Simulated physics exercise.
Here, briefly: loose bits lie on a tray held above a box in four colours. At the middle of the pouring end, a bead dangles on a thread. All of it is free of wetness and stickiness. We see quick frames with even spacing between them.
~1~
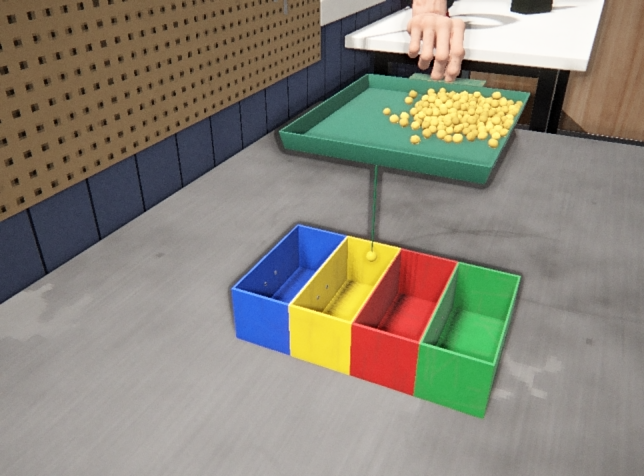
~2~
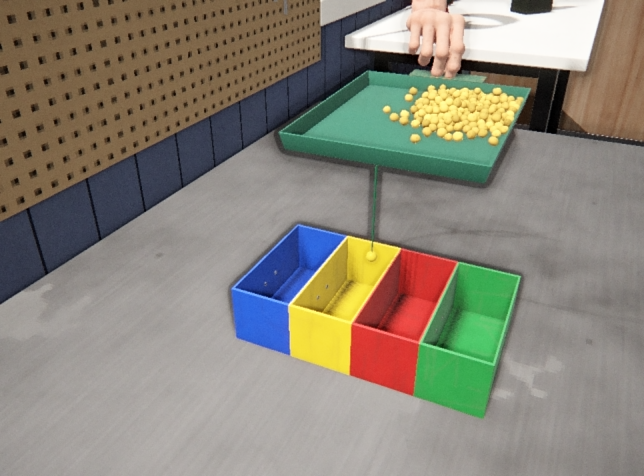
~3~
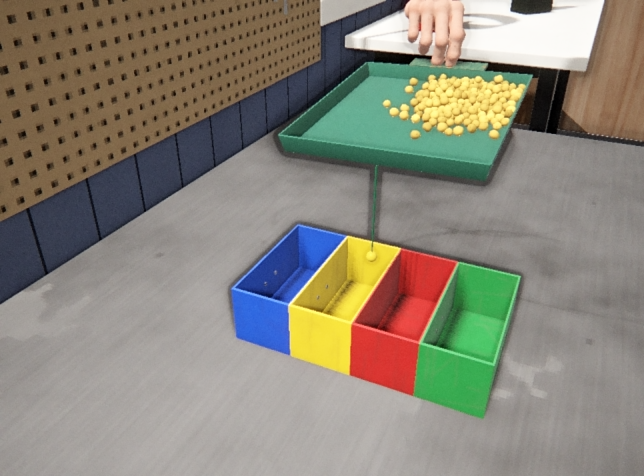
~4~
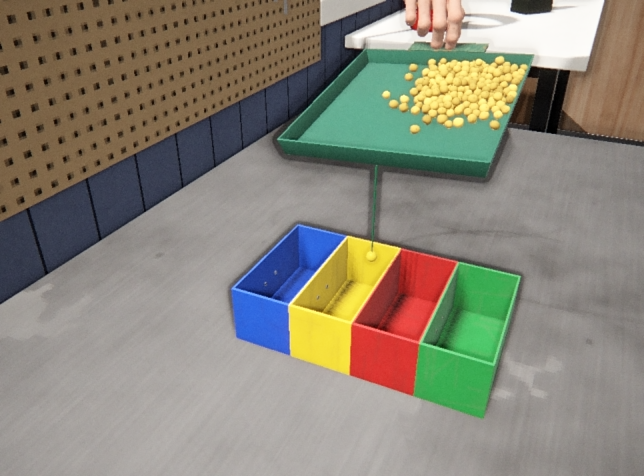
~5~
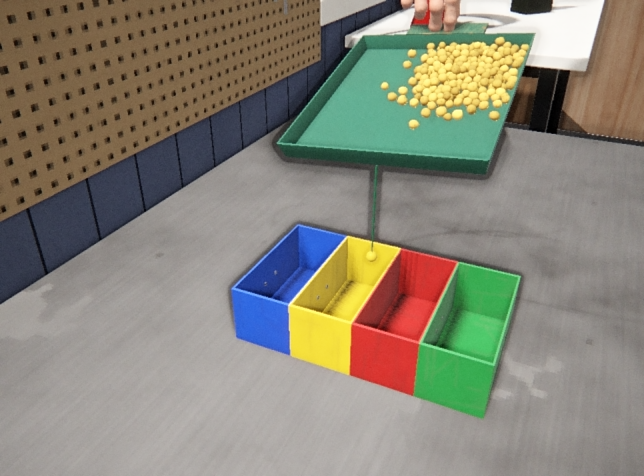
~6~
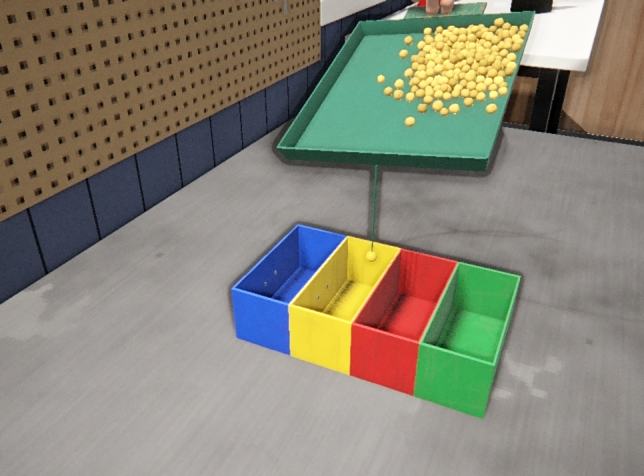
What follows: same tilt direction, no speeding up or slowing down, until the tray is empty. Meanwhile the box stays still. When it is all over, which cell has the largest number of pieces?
The blue cell.
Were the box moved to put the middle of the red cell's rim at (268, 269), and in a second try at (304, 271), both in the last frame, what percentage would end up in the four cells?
In order: 90 percent, then 100 percent.
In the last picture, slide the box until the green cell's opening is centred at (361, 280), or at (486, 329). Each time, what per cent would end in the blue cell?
About 0 per cent, then about 50 per cent.
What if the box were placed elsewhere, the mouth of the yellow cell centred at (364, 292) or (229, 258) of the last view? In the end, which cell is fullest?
The cell in blue first, the red one second.
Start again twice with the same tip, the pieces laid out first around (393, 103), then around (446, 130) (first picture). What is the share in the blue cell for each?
In order, 70 per cent then 60 per cent.
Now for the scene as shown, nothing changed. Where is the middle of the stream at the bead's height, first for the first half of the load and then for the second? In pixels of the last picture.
It passes near (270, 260) first and then near (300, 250).
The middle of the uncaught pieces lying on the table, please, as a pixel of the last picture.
Near (142, 326).
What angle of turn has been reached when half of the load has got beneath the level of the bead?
Around 85 degrees of turn.
Just after the last frame, tray tipped steeply; the larger part on the tray; just a few in the yellow cell; just a few in the blue cell; roughly a quarter falling or outside the box.
A moment on, tray tipped past a quarter turn; roughly a third on the tray; roughly a third in the blue cell; about a tenth in the yellow cell; just a few in the red cell; roughly a quarter falling or outside the box.
Further on, tray tipped past a quarter turn; roughly two thirds in the blue cell; roughly a quarter in the yellow cell; just a few in the red cell; roughly a quarter falling or outside the box.
When it is over, tray tipped past a quarter turn; roughly two thirds in the blue cell; roughly a quarter in the yellow cell; just a few in the red cell; not one in the green cell; roughly a quarter outside the box.
